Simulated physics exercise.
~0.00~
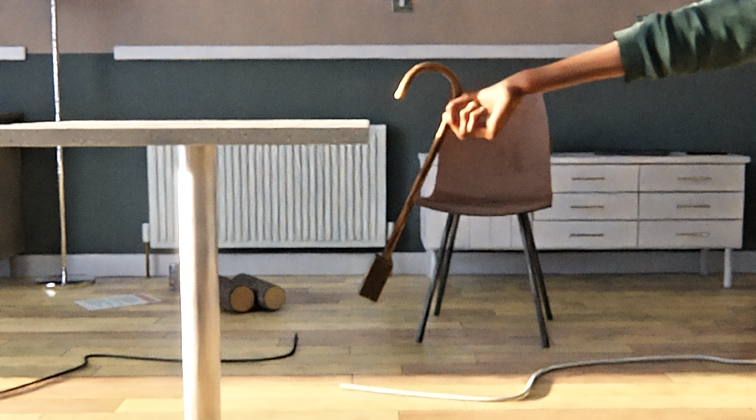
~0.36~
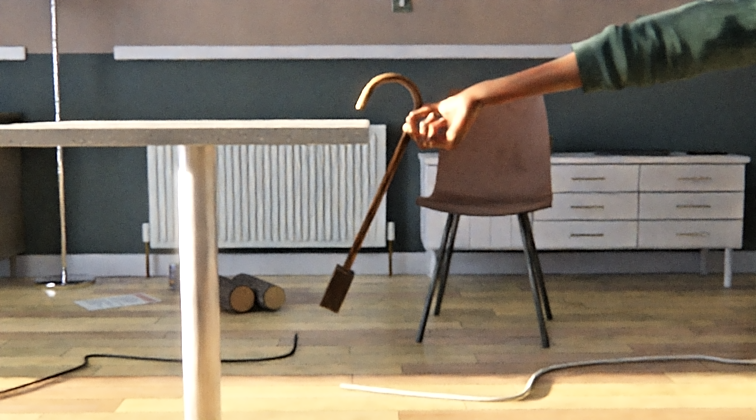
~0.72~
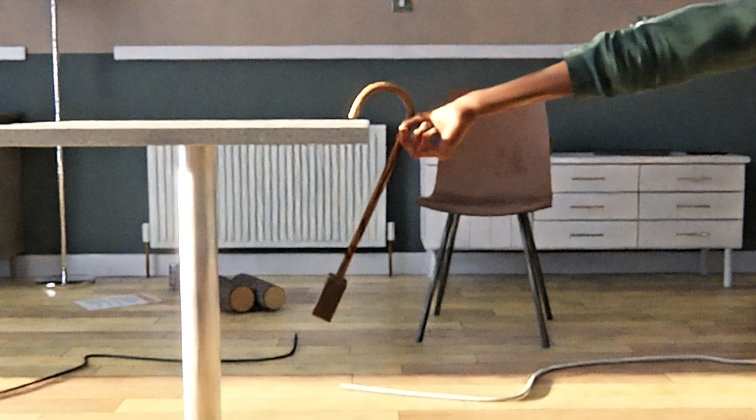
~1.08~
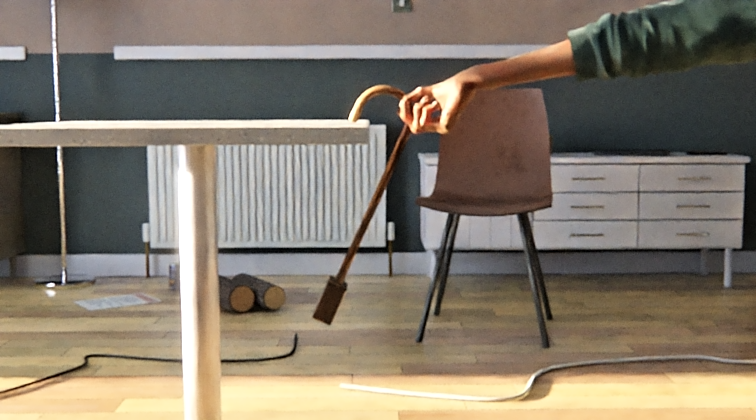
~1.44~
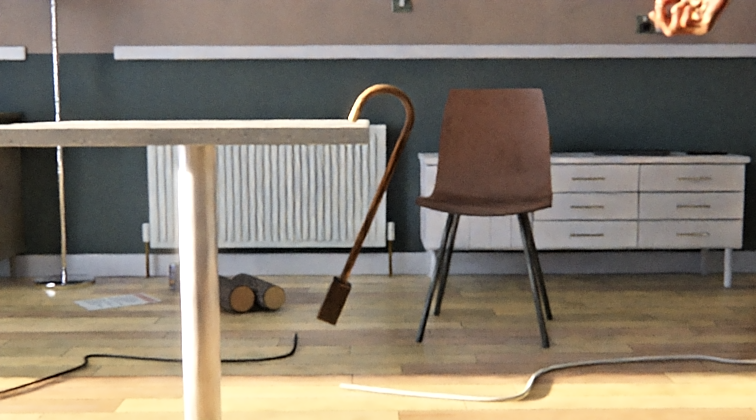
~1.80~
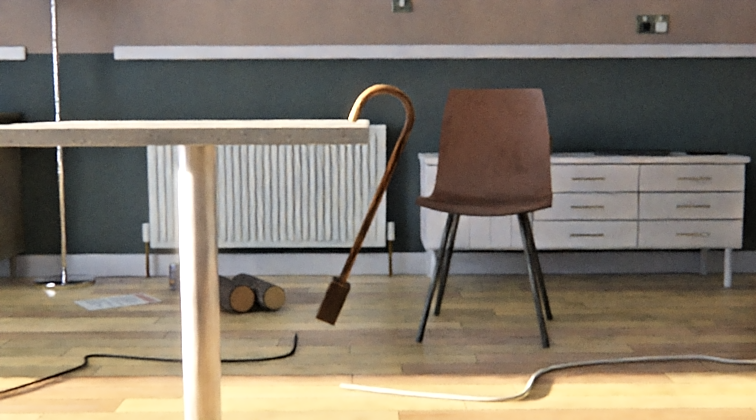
At a table's edge, a hand hooks a curved-handled brown object, withdraws, and it stays hanging.
